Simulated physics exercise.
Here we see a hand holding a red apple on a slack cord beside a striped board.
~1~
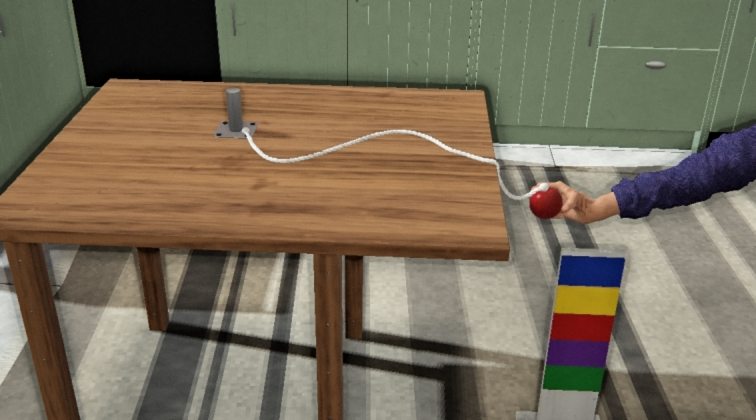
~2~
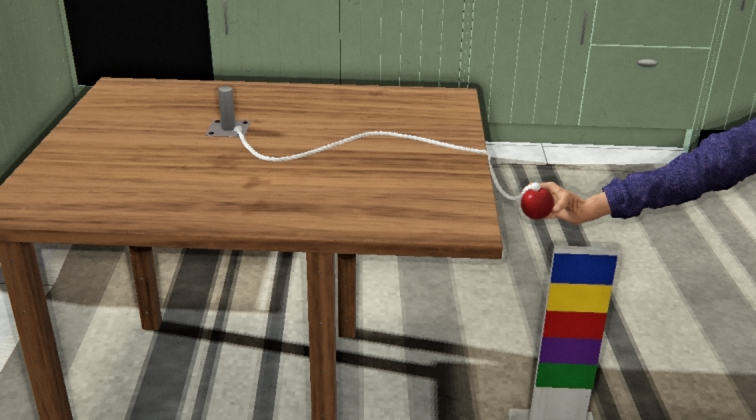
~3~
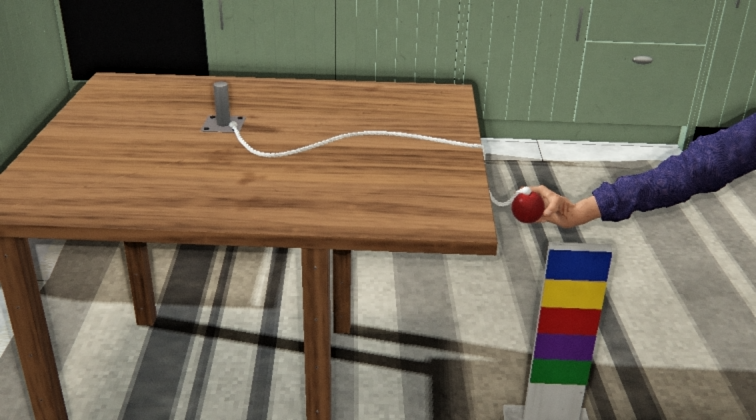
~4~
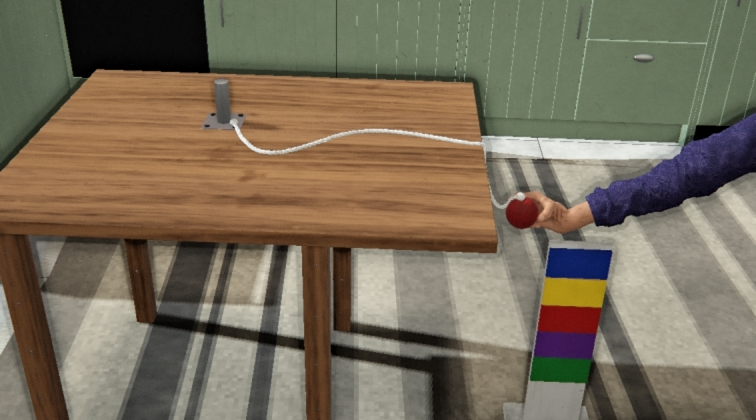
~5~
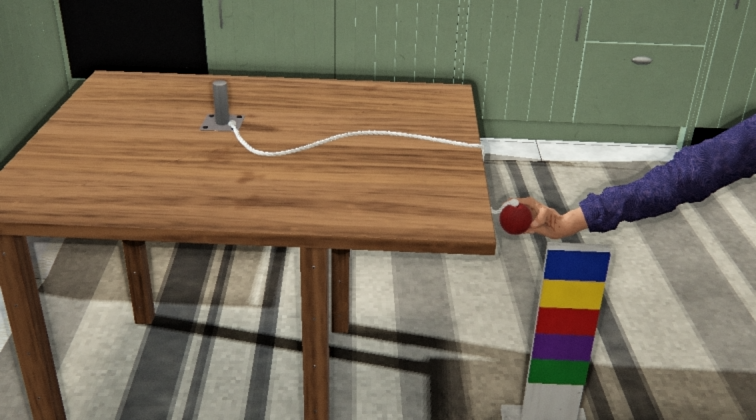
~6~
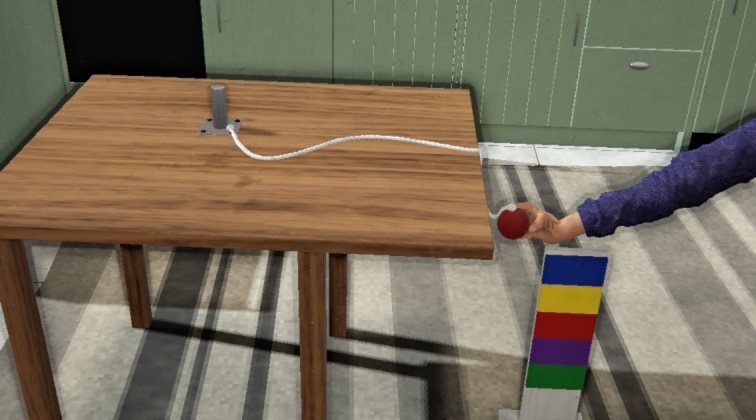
A hand holding a red apple on a slack white cord drifted slightly left and down beside the wooden table's edge, above a striped board, while the cord stayed attached to a small metal post.
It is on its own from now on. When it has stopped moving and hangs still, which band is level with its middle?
Red.
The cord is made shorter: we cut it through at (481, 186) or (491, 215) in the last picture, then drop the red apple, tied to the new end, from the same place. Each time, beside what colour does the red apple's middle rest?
In order, the results are blue and yellow.
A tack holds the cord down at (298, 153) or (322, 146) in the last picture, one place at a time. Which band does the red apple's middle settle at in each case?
First try yellow, second try yellow.
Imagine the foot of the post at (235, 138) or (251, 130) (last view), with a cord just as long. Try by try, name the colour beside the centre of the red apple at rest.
Going case by case, it's purple and then purple.
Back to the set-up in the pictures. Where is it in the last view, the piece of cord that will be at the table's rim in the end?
The point sits close to (424, 143).
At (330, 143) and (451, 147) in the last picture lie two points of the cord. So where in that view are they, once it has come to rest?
Near (382, 145) and (479, 186).
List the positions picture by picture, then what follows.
Red apple (546, 203); blue (592, 273); yellow (587, 301); red (582, 328); purple (578, 354); green (574, 379), in the first frame.
Red apple (537, 203); cord through (245, 143) (301, 156) (359, 137) (430, 142) (490, 167), in the second frame.
Red apple (528, 207), in the third frame.
Red apple (522, 213); cord through (241, 136) (297, 149) (358, 132) (433, 137) (485, 168), in the fourth frame.
Red apple (516, 219), in the fifth frame.
Red apple (513, 224); cord through (237, 142) (293, 155) (354, 138) (430, 144) (480, 175), in the sixth frame.
Soon after, apple near (438, 301); level with red.
After that, apple near (479, 308); level with red.
In the end, apple near (470, 307); level with red. The red one.
